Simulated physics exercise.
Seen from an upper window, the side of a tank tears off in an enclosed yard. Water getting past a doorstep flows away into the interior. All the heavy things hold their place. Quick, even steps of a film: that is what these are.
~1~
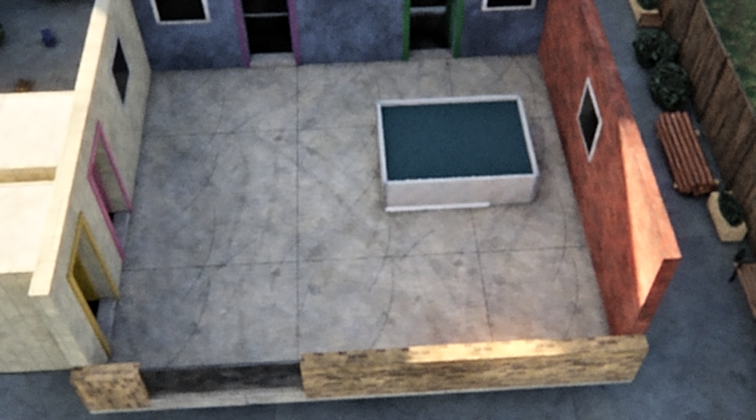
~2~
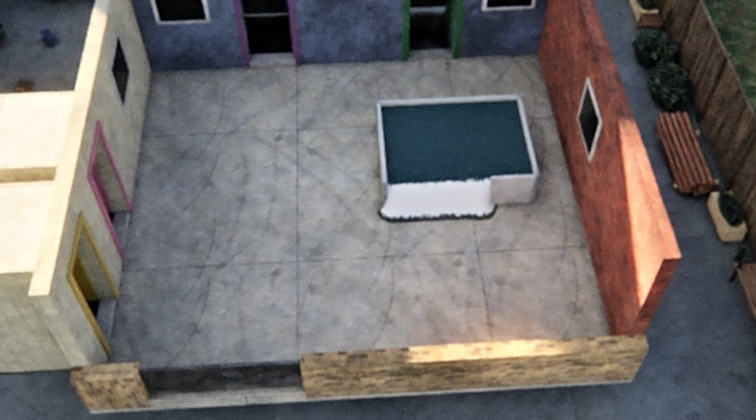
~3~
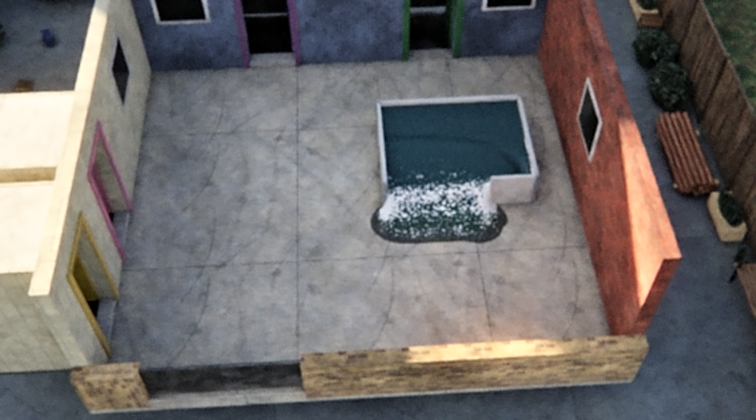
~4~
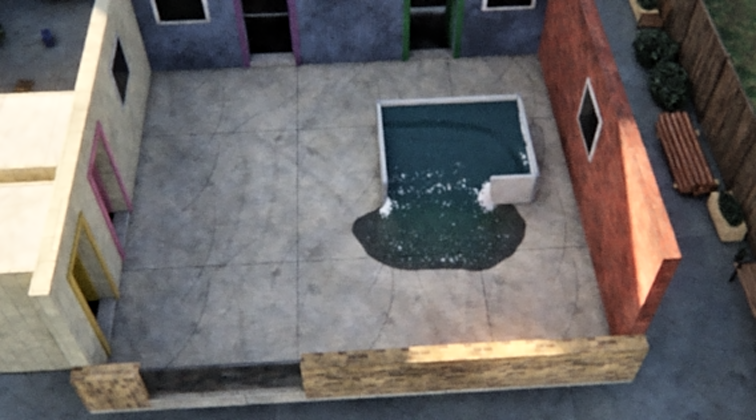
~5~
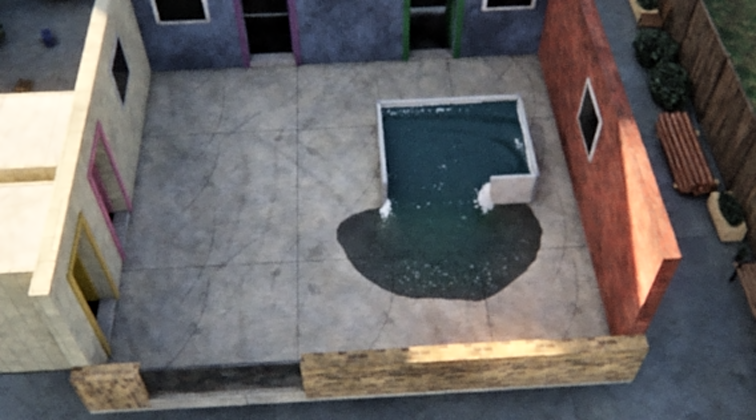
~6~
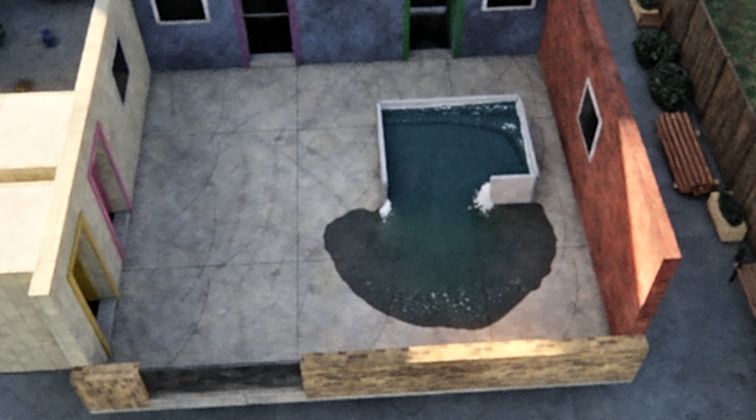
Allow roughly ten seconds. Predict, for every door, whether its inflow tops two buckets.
Pink door: Limit not exceeded; green door: Limit not exceeded; yellow door: Limit exceeded; purple door: Limit not exceeded.
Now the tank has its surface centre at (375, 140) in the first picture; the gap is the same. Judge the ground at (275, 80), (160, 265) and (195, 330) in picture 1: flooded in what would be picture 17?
Well, in the order you listed them, they'd be unreached, unreached and reached by the flood.
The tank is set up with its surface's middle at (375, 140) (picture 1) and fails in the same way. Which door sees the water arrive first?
That would be the yellow door.
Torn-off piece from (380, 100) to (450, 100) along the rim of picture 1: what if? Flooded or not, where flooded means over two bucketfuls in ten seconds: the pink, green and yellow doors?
Pink door stays within the limit, green door exceeds the limit, yellow door stays within the limit.
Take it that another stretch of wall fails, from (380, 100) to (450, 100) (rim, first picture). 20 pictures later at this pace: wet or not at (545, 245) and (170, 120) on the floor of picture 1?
Going through them in order, the first ends up left dry and the second waterlogged.
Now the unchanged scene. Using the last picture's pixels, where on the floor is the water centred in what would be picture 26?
Close to (413, 268).
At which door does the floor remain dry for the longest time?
That is the door marked purple.
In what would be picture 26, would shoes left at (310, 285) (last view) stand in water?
My call: Swamped.
A moment on, water covers 25 % of the floor; the pink door not reached, the green door not reached, the yellow door not reached, the purple door not reached.
Next, water covers 30 % of the floor; the pink door not reached, the green door not reached, the yellow door not reached, the purple door not reached.
Then, water covers 40 % of the floor; the pink door not reached, the green door not reached, the yellow door under two buckets in, the purple door not reached.
Later, water covers 65 % of the floor; the pink door wet at the sill, nothing in, the green door not reached, the yellow door far over two buckets in, the purple door not reached.
In the end, water covers 95 % of the floor; the pink door wet at the sill, nothing in, the green door wet at the sill, nothing in, the yellow door far over two buckets in, the purple door wet at the sill, nothing in.
